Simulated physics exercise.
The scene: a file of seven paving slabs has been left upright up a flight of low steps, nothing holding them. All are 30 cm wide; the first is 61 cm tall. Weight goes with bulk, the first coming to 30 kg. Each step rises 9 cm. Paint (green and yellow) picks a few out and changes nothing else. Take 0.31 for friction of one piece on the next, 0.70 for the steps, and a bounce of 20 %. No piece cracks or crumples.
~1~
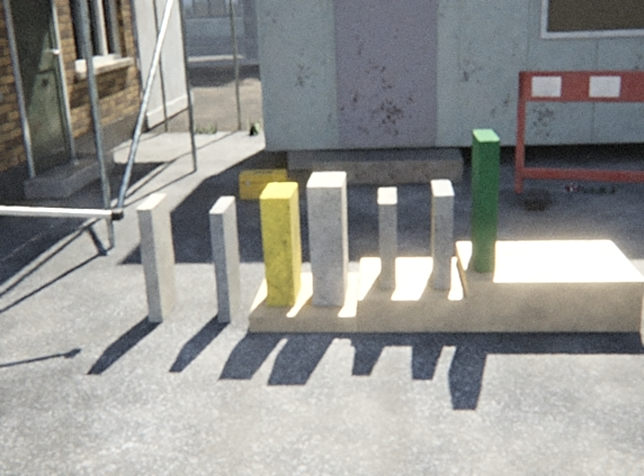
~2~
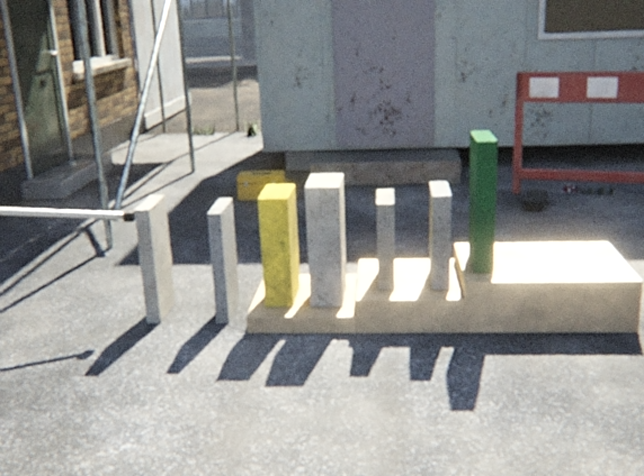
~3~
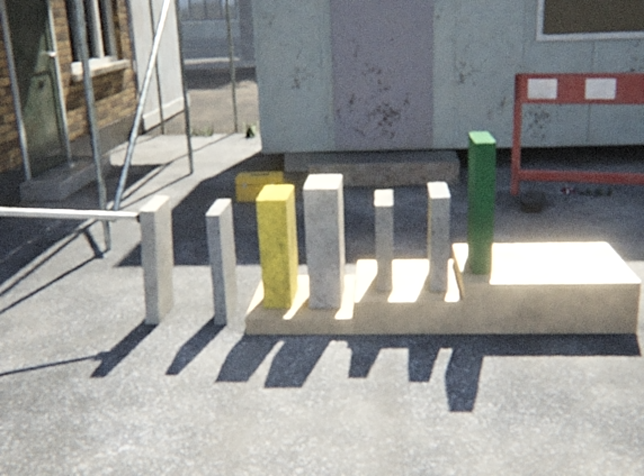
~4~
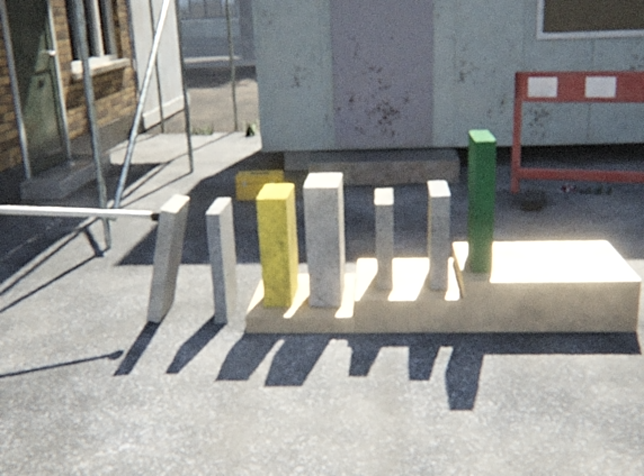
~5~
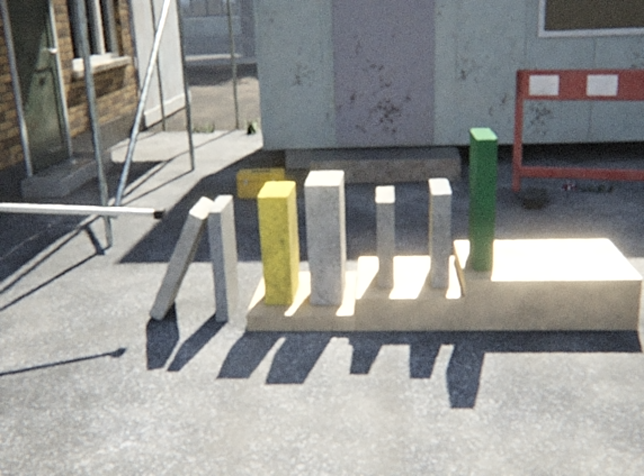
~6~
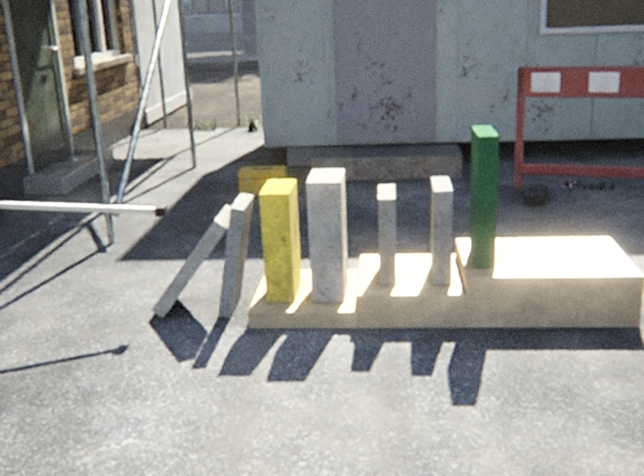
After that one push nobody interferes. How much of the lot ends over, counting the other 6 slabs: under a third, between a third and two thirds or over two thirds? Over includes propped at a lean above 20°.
It comes to under a third.
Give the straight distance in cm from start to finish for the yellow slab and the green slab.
About: Yellow 10, green 0.
Then, 0.06 s past the last view, none of the 6 other slabs over, 1 disturbed.
Then, 0.13 s past the last view, 1 of the 6 other slabs over; yellow slab 4° from how it stood.
Then, 0.37 s past the last view, 1 of the 6 other slabs over; yellow slab 11° from how it stood.
In the end, 1 of the 6 other slabs over; yellow slab 14° from how it stood; green slab unmoved. That is 17 per cent. Five left standing. From the last view, middles, yellow slab near (295, 238), green slab near (483, 196).
